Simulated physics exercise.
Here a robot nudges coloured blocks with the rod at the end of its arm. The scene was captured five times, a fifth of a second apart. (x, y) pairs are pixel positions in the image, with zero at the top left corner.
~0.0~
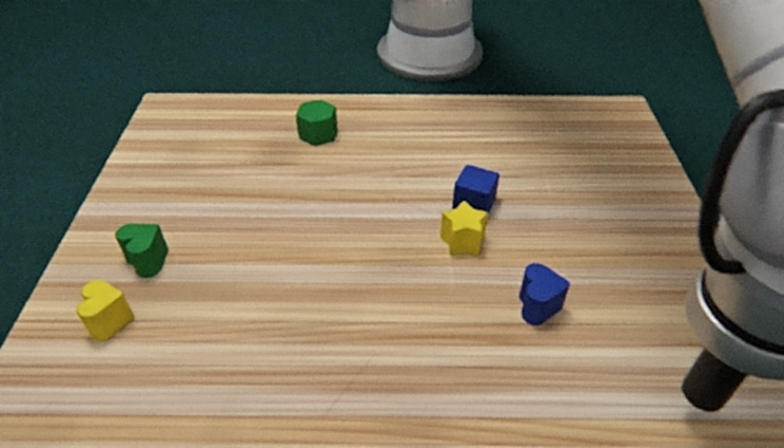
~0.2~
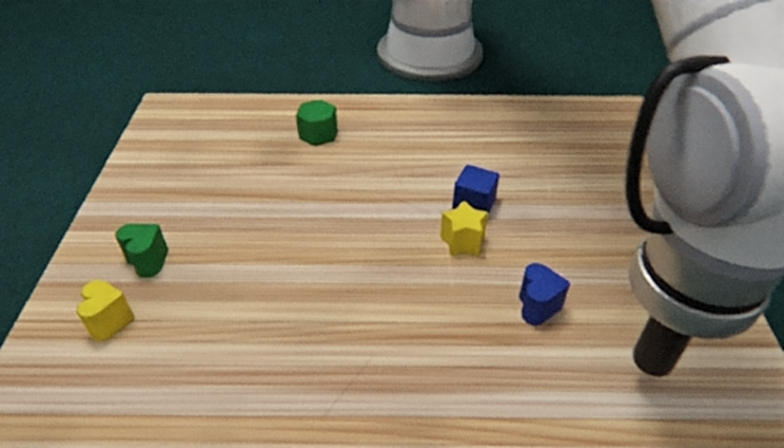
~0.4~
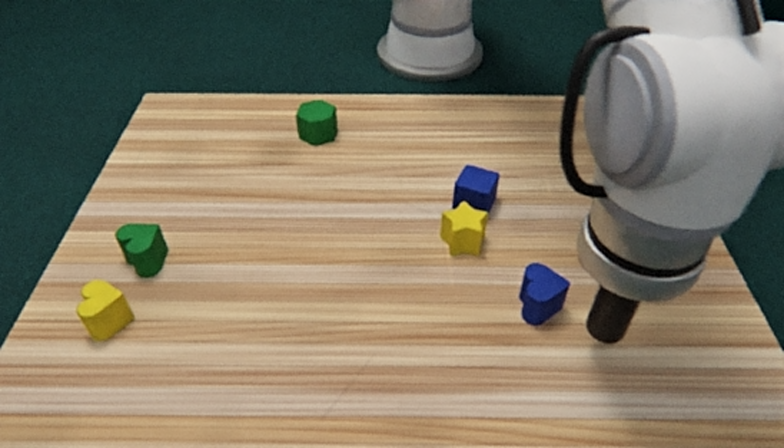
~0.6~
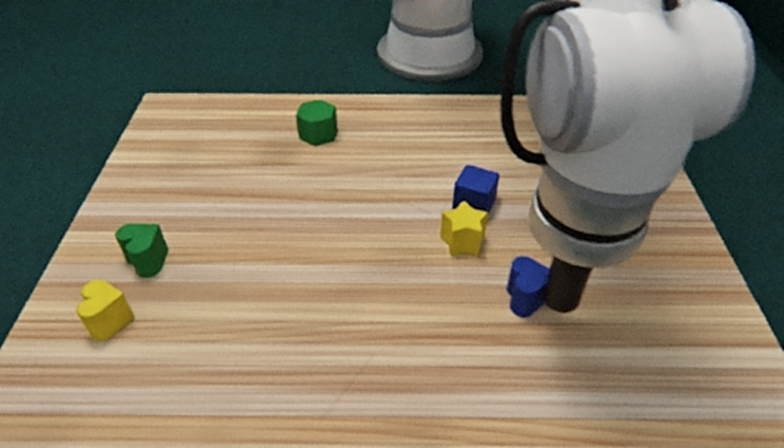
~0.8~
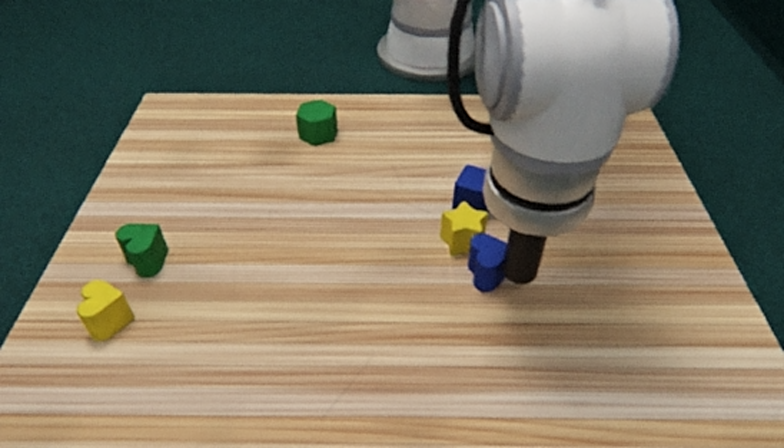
At the start, a robot arm's dark rod is at the lower right of a wooden board scattered with green, yellow and blue blocks. The arm moves left and away from the viewer to the blue heart, then pushes it the same way, close to the yellow star beside the blue cube.
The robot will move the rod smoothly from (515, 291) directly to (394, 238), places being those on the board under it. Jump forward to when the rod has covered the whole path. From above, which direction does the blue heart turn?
The sense of turning is clockwise.
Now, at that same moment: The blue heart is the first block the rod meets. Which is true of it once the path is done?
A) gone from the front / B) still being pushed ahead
The one that fits is B, still being pushed ahead.
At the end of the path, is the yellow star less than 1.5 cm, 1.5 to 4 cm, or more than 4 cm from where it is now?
Once the path is done, the yellow star lies 1.5 to 4 cm from its present place.
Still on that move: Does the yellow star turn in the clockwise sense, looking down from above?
It seems so.
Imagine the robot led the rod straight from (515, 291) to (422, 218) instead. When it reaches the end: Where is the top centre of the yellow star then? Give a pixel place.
Its top middle: (433, 174).
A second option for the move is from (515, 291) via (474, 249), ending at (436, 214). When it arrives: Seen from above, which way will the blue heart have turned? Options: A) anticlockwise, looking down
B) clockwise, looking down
A - anticlockwise, looking down.
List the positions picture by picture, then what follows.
Tip of the rod at (702, 395), middles of tops, yellow star at (466, 216), blue four-sided block at (478, 178), blue heart at (544, 281), in the first frame.
Rod at (652, 361), nothing pushed, in the second frame.
Rod at (605, 330), nothing pushed, in the third frame.
Rod at (561, 300), blue heart at (532, 274), in the fourth frame.
Rod at (519, 273), yellow star at (466, 216), blue four-sided block at (478, 178), blue heart at (491, 249), in the fifth frame.
The first path, step by step. One third of the way, rod at (475, 254); yellow star at (457, 205), turned 25° clockwise; blue heart at (450, 230).
Two thirds of the way, rod at (433, 236); yellow star at (455, 203), turned 45° clockwise; blue heart at (411, 211), turned 20° clockwise.
At the end, rod at (394, 220); yellow star at (455, 203), turned 45° clockwise; blue four-sided block unmoved; blue heart at (379, 193), turned 35° clockwise.
